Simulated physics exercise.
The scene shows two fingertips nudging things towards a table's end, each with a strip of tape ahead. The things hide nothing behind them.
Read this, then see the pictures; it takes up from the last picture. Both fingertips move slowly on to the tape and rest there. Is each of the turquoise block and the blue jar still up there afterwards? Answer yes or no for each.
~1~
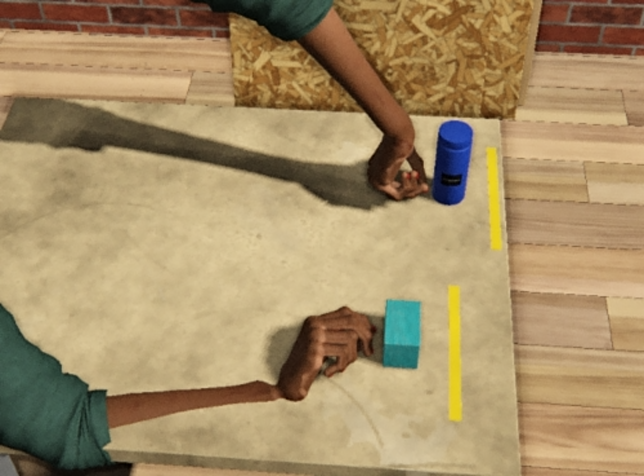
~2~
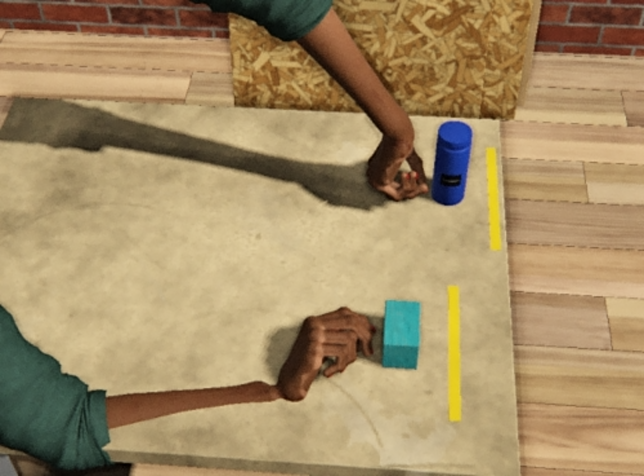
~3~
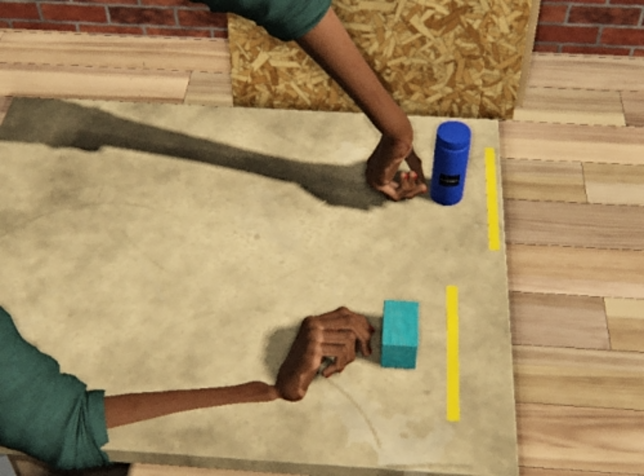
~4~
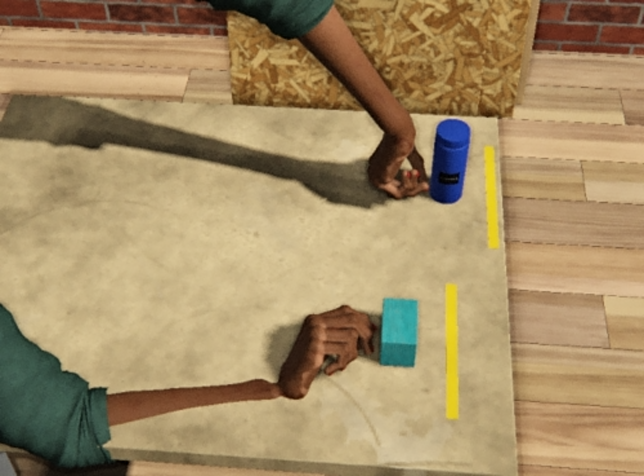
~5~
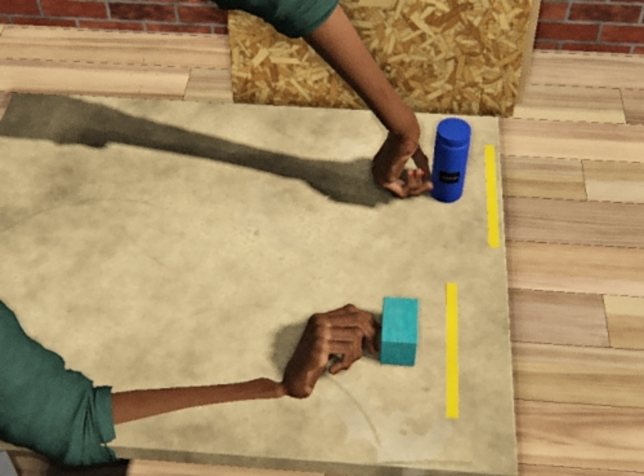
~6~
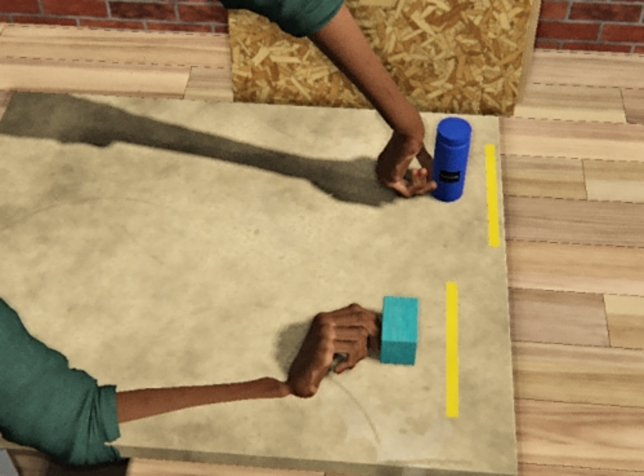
Turquoise block - yes; blue jar - no.
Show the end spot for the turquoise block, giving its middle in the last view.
Around (477, 336).
Then, 0.80 s later than the last frame, turquoise block shifted about its own width near (457, 334); blue jar shifted about its own width near (502, 163).
Then, 1.24 s later than the last frame, turquoise block shifted about its own width near (478, 336); blue jar tilted by 59° near (553, 199).
Then, 1.52 s later than the last frame, turquoise block shifted about its own width near (478, 336); blue jar dropping near (550, 418).
When it is over, the turquoise block remains on top, near (478, 336); the blue jar falls off the table.
